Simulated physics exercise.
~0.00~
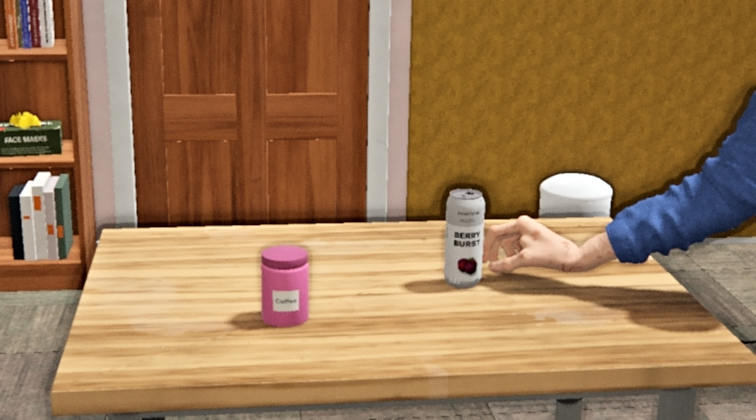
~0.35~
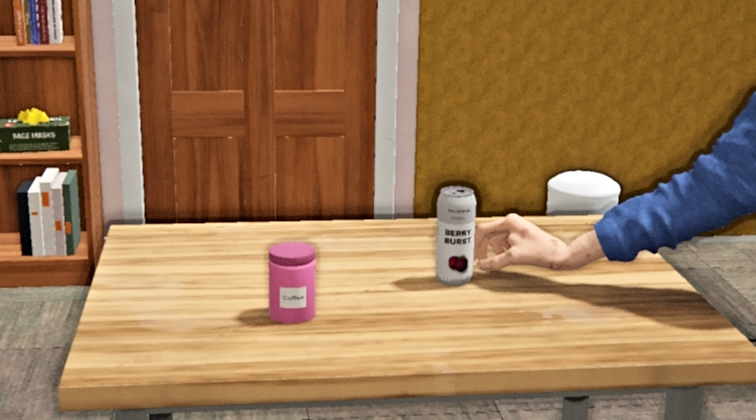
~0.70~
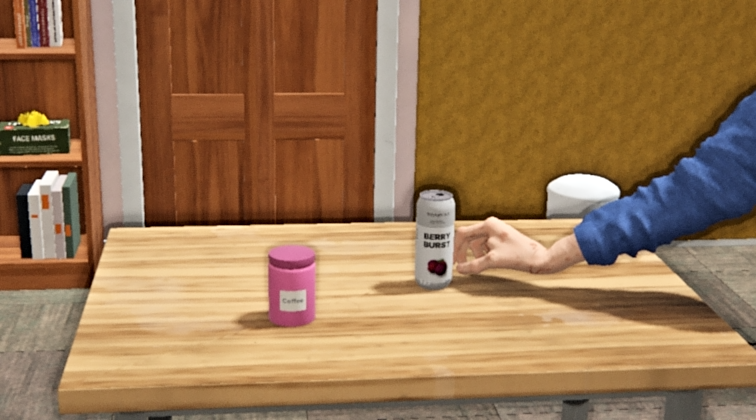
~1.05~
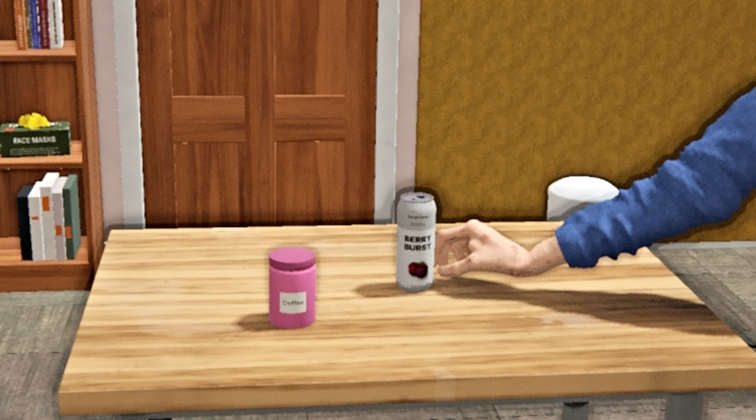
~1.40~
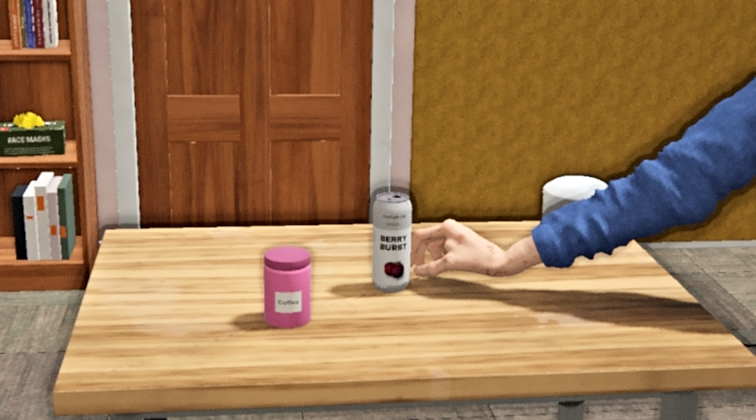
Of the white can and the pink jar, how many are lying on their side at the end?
None of them are lying down. The white can and the pink jar are both still standing upright at the end.
An arm in a blue sleeve reaches in from the right over a light wooden table, seen from the front and slightly above by a gently swaying camera. Its fingers are at the right side of a white can with dark berries on its label, while a pink jar stands nearer on the left. Behind are a brown door, a mustard wall and a bookshelf. The hand pushes the can slowly leftward across the tabletop, moving it bit by bit toward the jar's side. At the end the can is still upright, and the jar has stayed in its place.
